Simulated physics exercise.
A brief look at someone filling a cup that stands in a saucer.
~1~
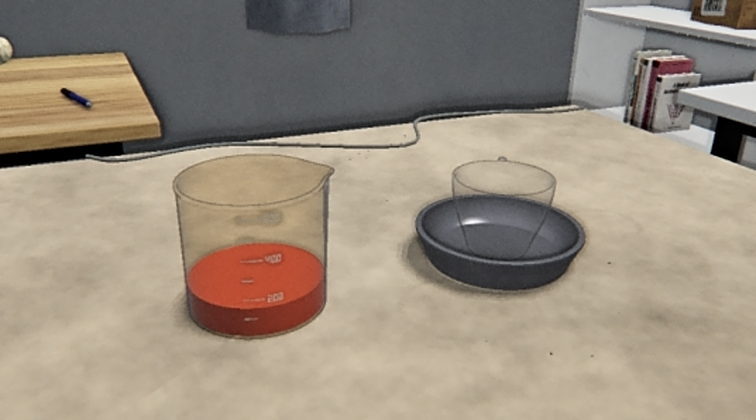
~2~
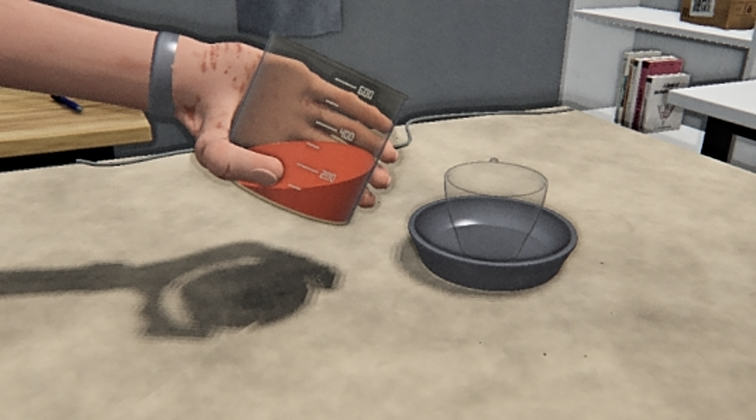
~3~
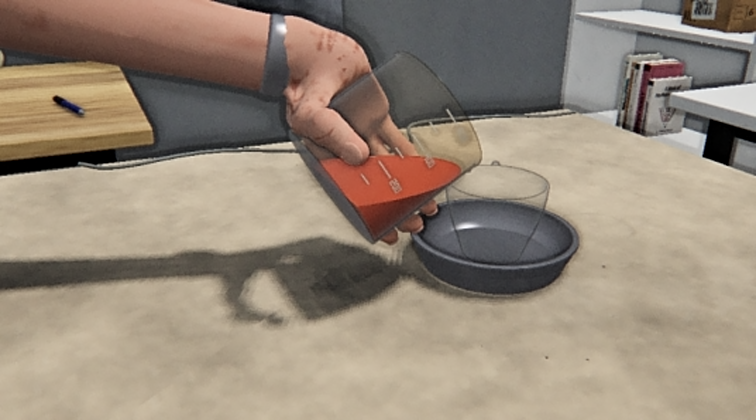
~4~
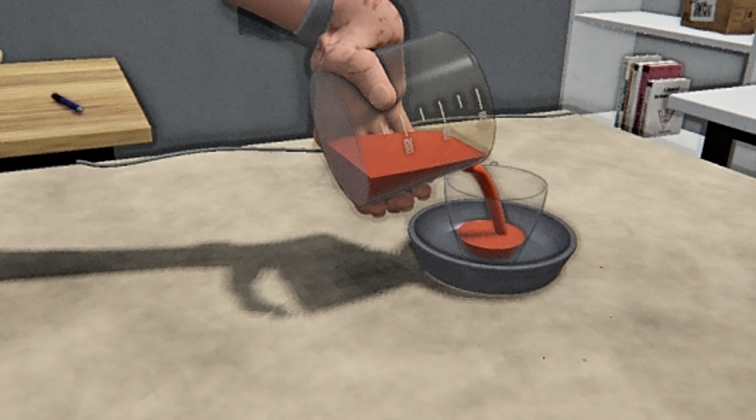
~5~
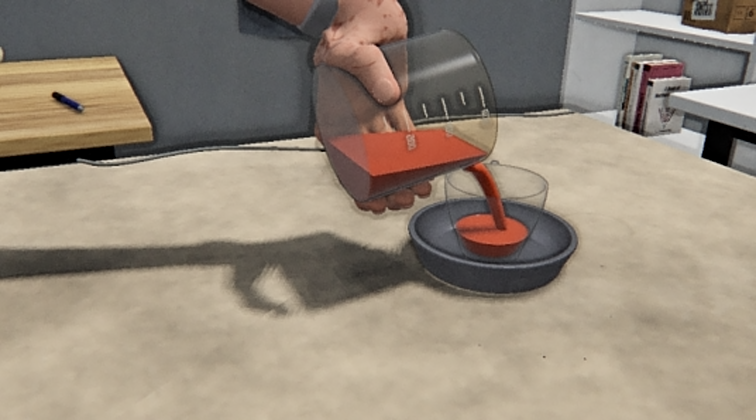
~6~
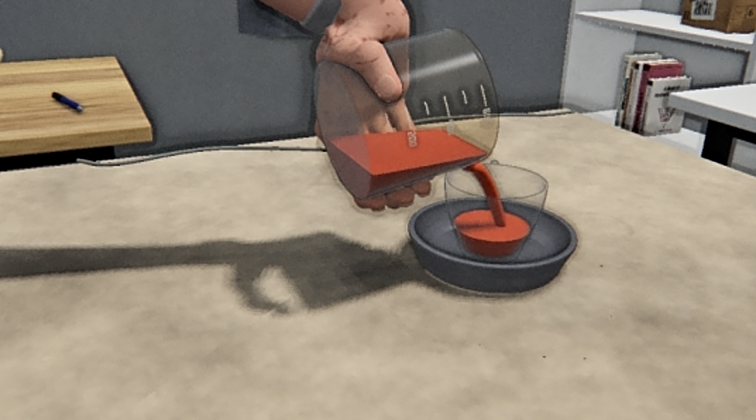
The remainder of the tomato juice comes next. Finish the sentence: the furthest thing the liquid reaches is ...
The furthest thing reached is the cup itself.
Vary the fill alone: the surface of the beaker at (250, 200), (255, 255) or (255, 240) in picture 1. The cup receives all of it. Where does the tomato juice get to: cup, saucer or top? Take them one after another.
One after the other: Over both, saucer too, the saucer catches it.
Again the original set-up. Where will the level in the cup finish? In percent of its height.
It reaches around 80 percent, I'd say.
A moment on, the cup is about two thirds full; the saucer is dry.
Further on, the cup is about three quarters full; the saucer is dry.
When it is over, the cup is about three quarters full; the saucer is dry.
